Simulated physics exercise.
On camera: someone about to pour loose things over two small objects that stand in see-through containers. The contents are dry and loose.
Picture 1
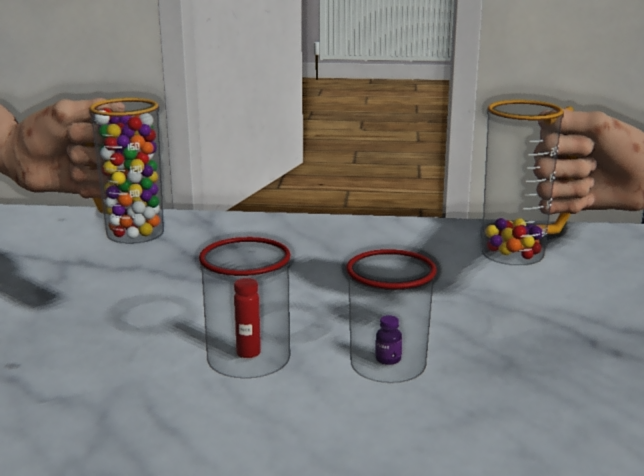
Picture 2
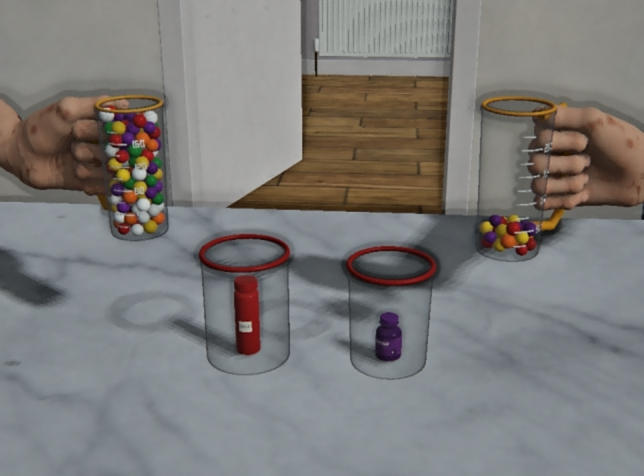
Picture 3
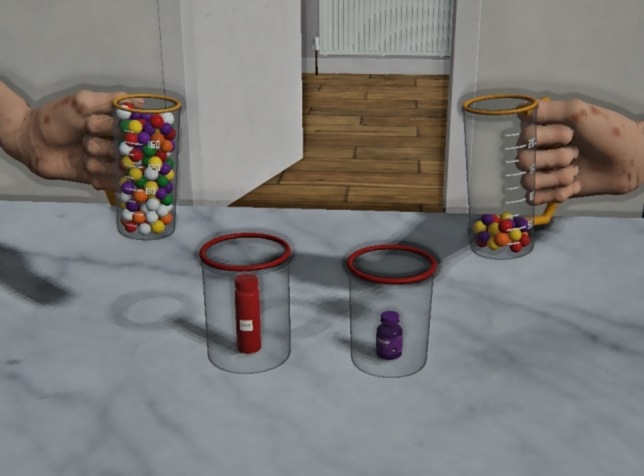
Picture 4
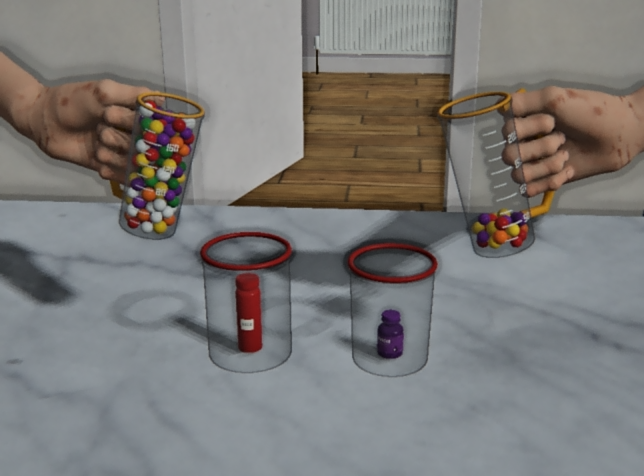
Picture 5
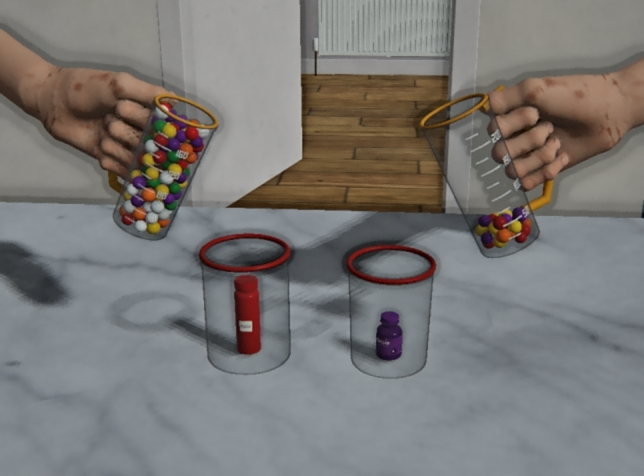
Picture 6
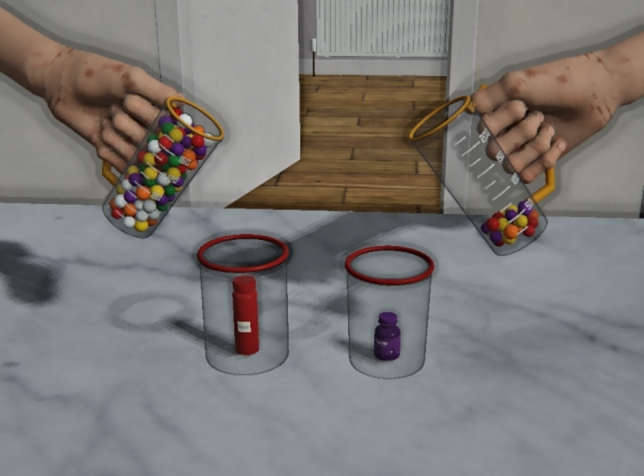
On a grey-veined marble surface before pale walls, an open doorway and a wooden floor, the view looks slightly down and stays nearly still. Two clear, red-rimmed containers hold a red canister at left and a shorter purple bottle at right, behind them two orange-rimmed cups of multicoloured beads, the left far fuller. Two hands shift the cups slightly inward, then steadily tilt them toward each other.
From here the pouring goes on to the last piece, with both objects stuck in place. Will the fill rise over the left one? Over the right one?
On the left it keeps its head above the surface, on the right it keeps its head above the surface.
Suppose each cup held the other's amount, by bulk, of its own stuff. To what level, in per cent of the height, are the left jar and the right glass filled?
Some 15 per cent left and 65 right.
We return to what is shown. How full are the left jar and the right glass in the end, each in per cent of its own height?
Left about 55, right about 20.
Then, 0.43 s past the last view, left jar empty, all of its cupful still in the cup; right glass empty, all of its cupful still in the cup.
Then, 0.89 s past the last view, left jar nearly empty, most of its cupful still in the cup; right glass empty, all of its cupful still in the cup.
Then, 1.43 s past the last view, left jar half full, none of its cupful still in the cup; right glass nearly empty, none of its cupful still in the cup.
Finally, left jar half full (surface near (245, 298)), nothing beside it; right glass a quarter full (surface near (387, 337)), nothing beside it; the left thing is still showing; the right thing is still showing.
